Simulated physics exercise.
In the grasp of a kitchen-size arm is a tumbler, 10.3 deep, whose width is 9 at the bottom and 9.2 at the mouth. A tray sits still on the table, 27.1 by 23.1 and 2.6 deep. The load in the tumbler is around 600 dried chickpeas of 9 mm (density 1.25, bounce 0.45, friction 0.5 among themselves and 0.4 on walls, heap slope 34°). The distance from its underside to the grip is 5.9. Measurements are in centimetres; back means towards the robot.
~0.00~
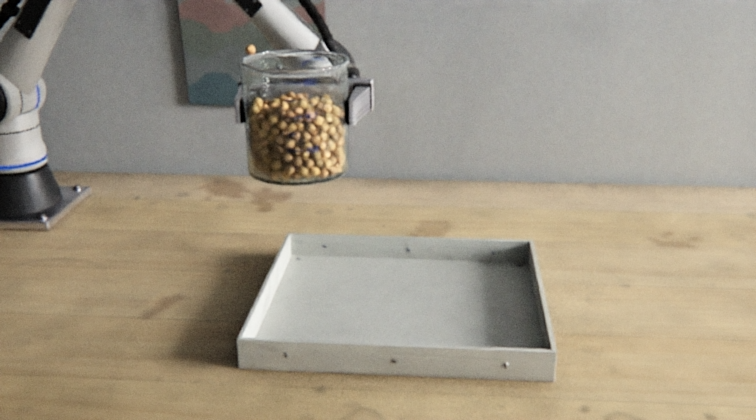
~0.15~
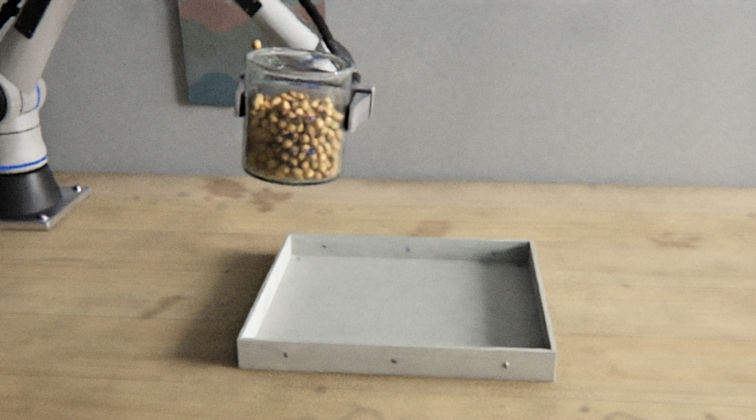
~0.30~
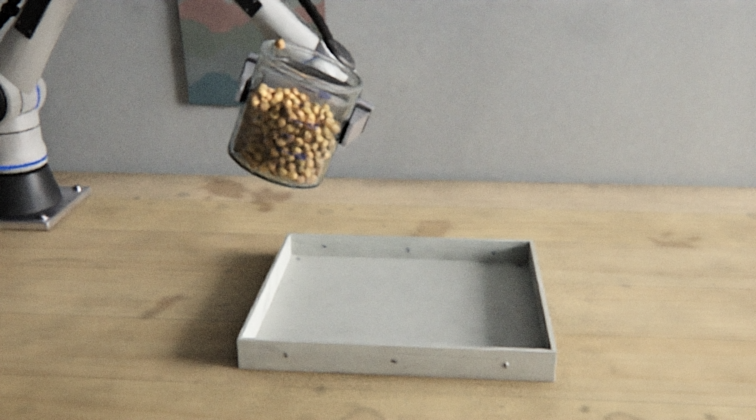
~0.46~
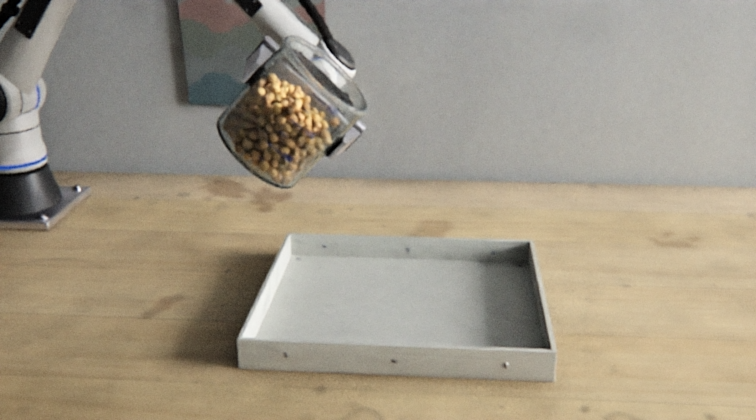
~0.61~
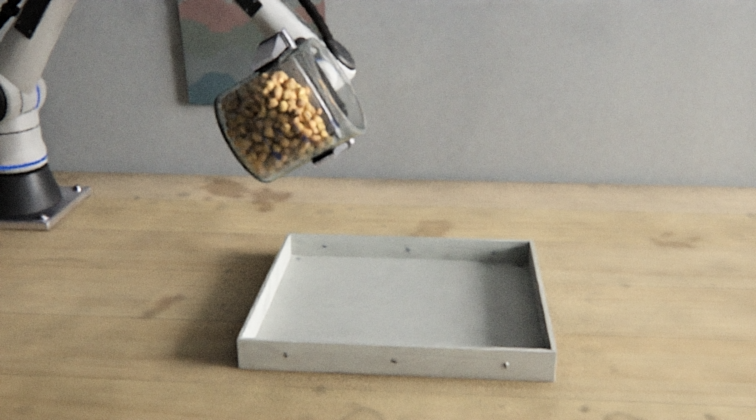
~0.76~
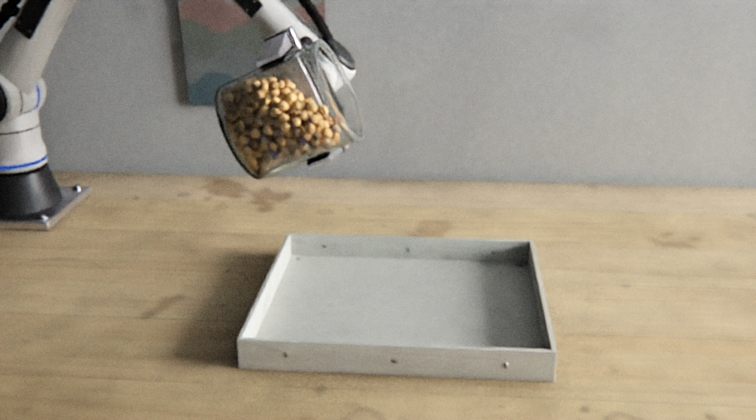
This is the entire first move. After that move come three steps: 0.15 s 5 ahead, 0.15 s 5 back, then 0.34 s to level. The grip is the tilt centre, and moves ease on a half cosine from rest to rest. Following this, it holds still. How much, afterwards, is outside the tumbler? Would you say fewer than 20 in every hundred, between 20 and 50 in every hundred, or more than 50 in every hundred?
Fewer than 20 in every hundred.
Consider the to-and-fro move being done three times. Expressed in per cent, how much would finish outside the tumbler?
Roughly 35 in a hundred.
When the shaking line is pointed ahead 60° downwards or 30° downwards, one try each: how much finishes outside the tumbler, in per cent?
Result: Approx. 0 % and 5 %, one try each.
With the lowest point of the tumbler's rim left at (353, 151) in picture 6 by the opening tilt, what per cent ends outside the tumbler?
I'd say close to 45 per cent.
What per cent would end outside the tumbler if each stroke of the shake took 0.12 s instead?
In that case it would be near 25 percent.
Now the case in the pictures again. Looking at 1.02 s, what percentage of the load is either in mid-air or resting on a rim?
About 5 per cent.
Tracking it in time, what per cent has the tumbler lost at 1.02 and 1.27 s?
5, then 10.
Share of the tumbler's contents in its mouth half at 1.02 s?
Around 50 percent.
After 1.02 s, tilted 66° forward, highest piece 22 above the table; 567 in the tumbler, 28 in flight or on a rim.
After 1.27 s, tilted 21° forward, highest piece 24 above the table; 522 in the tumbler, 72 in the tray, 1 in flight or on a rim.
After 1.60 s, level, highest piece 23 above the table; 522 in the tumbler, 71 in the tray, 2 on the table or floor.
After 2.65 s, level, highest piece 23 above the table; 522 in the tumbler, 71 in the tray, 2 on the table or floor.
In the end, 522 in the tumbler, 71 in the tray, 2 on the table or floor. That is 12 % outside the tumbler.
